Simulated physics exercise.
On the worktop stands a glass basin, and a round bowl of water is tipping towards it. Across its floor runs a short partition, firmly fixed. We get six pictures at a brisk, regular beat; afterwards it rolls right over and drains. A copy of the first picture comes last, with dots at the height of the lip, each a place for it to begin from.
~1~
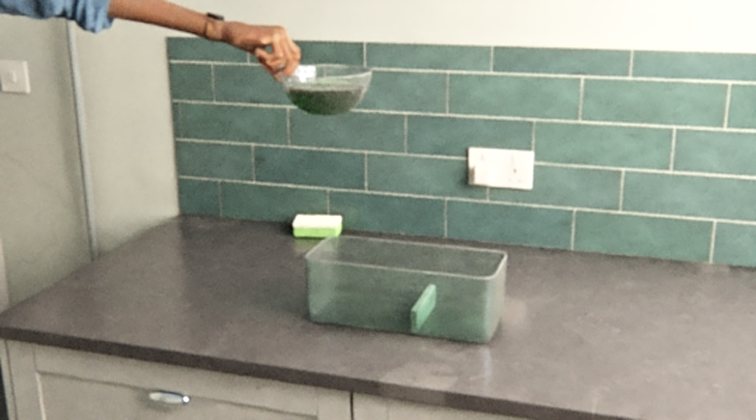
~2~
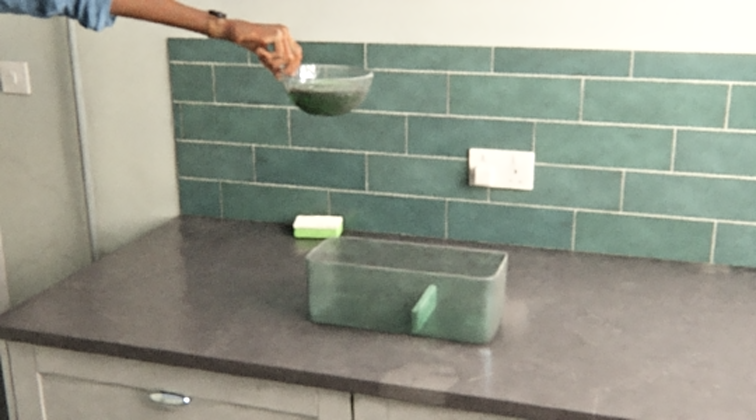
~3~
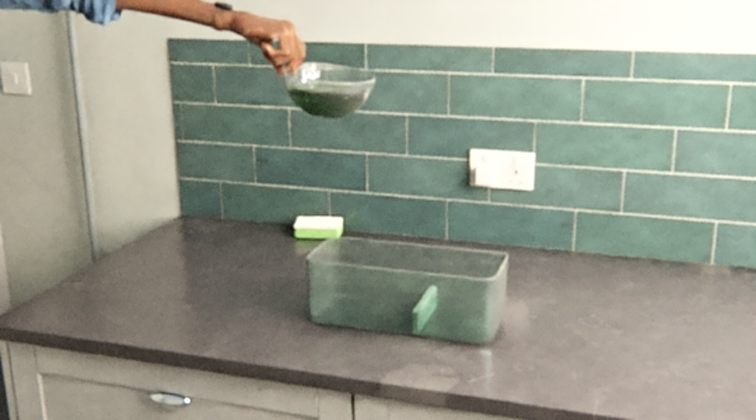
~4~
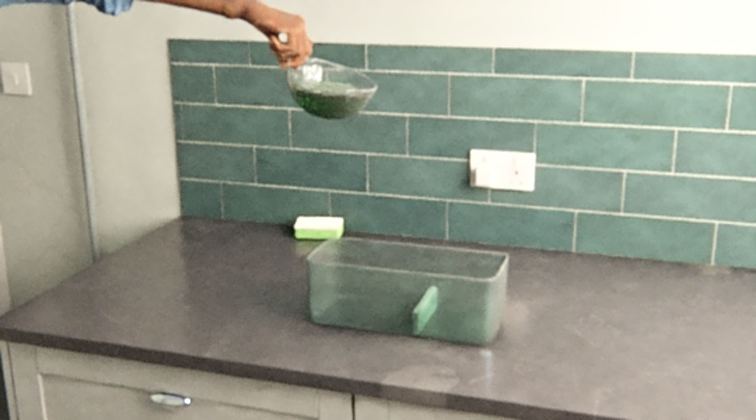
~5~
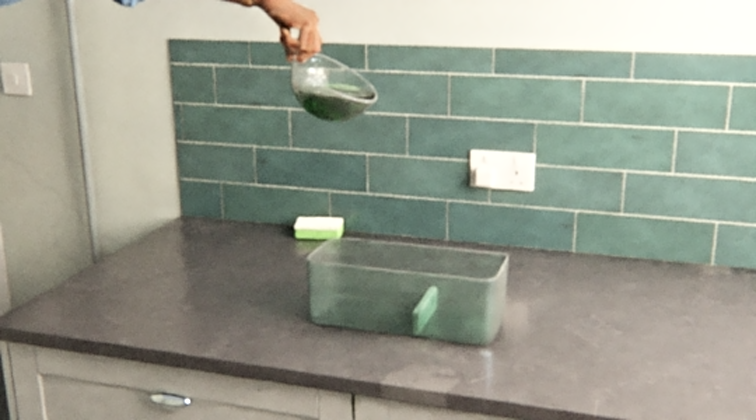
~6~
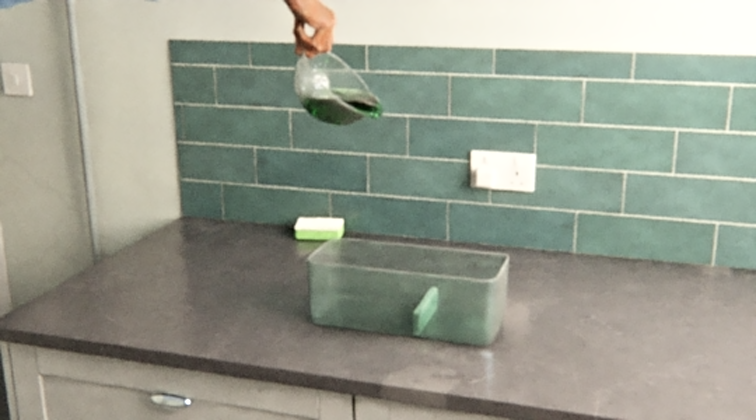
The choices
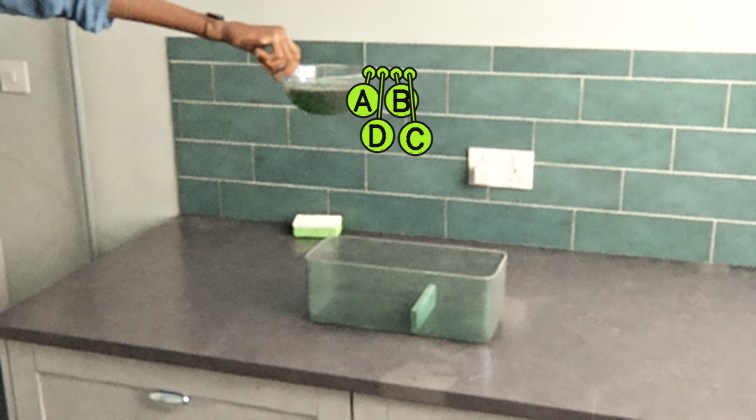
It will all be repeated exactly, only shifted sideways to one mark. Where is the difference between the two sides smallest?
Go for D.
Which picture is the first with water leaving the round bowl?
Picture 6.
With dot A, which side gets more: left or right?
More ends on the left.
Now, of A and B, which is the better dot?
That would be B.
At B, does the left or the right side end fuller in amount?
More ends on the right.
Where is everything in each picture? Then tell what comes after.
Upright, lip at (368, 72); basin from (310, 318) to (492, 342); top of the wall at (424, 297); nothing has left yet, in the first frame.
Tipped about 2°, lip at (369, 75); nothing has left yet, in the second frame.
Tipped about 8°, lip at (371, 80); nothing has left yet, in the third frame.
Tipped about 17°, lip at (373, 89); nothing has left yet, in the fourth frame.
Tipped about 29°, lip at (373, 99); nothing has left yet, in the fifth frame.
Tipped about 43°, lip at (371, 111); water is over the lip, down to (377, 116), in the sixth frame.
On the marked copy, A at (369, 72); B at (396, 73); C at (409, 74); D at (382, 73).
Choosing A, about 79 % ends left of the wall and 17 % right of it; 5 % is lost outside.
Choosing B, about 31 % ends left of the wall and 66 % right of it; 4 % is lost outside.
Choosing C, about 25 % ends left of the wall and 69 % right of it; 6 % is lost outside.
Choosing D, about 52 % ends left of the wall and 45 % right of it; 3 % is lost outside.
